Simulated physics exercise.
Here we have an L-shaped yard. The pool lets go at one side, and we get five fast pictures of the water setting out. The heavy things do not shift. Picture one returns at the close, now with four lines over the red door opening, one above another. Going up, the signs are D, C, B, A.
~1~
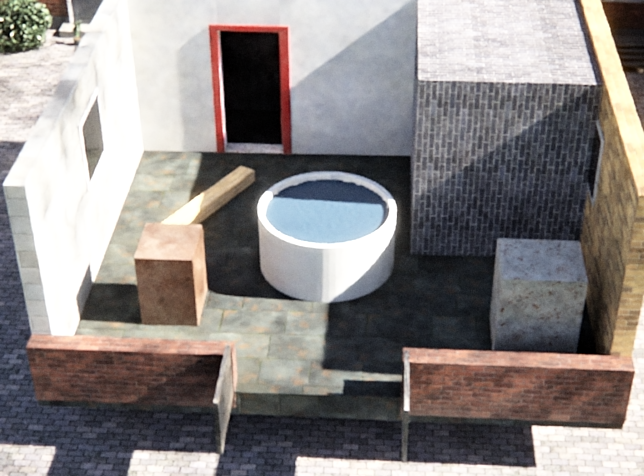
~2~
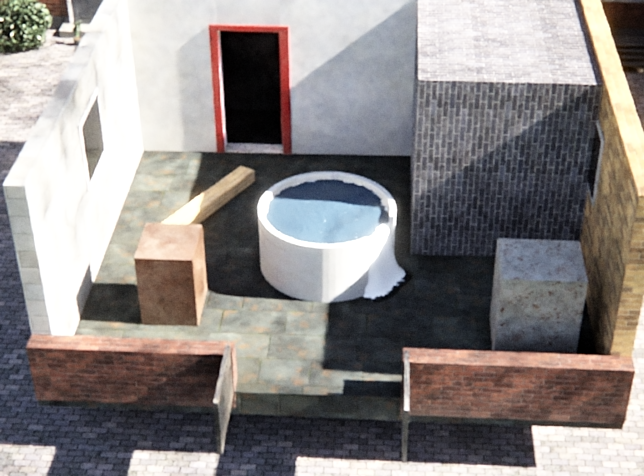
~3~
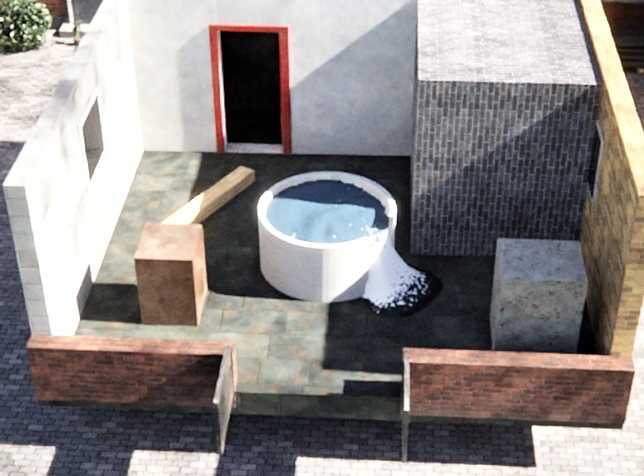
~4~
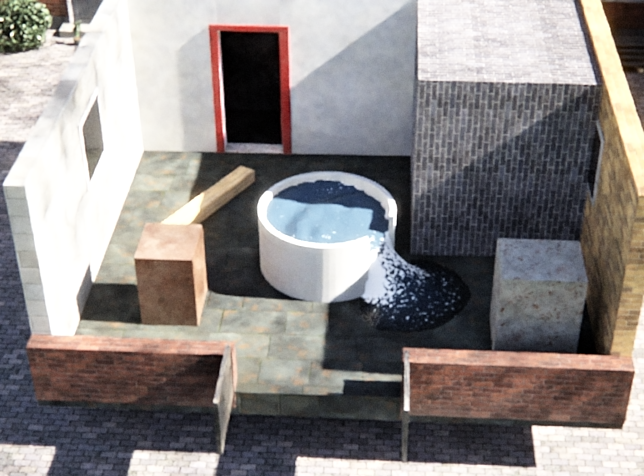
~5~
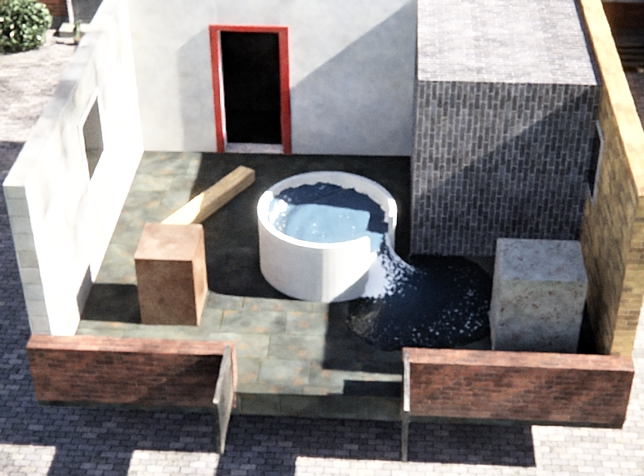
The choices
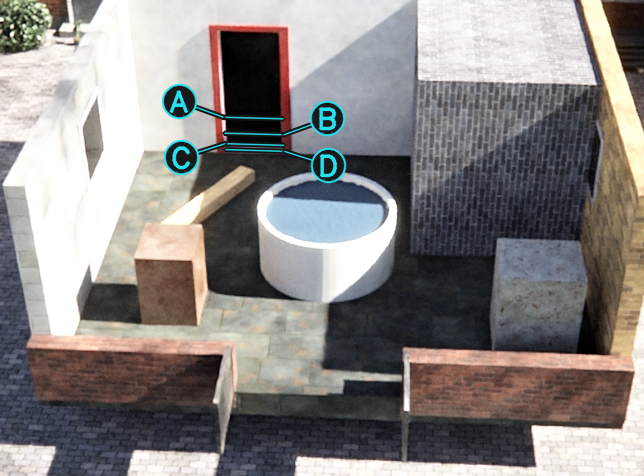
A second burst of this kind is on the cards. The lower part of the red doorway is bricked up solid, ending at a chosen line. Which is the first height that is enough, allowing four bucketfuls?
Mark D.
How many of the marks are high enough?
All of them.
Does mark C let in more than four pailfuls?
No.
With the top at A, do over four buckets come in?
No, not at all.
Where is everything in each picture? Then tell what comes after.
Water in the pool at rest, its middle at (327, 213); foot of the red doorway at (254, 153); open gate at (319, 341).
Water covers 1 % of the ground and shows as far out as (372, 298).
Water covers 3 % of the ground and shows as far out as (434, 288).
Water covers 6 % of the ground and shows as far out as (444, 318).
Water covers 11 % of the ground and shows as far out as (479, 323).
On the marked copy, A at (253, 118); B at (254, 134); C at (254, 144); D at (254, 150); from the bottom up D, C, B, A.
Choosing A, nothing gets over.
Choosing B, nothing gets over.
Choosing C, nothing gets over.
Choosing D, nothing gets over.
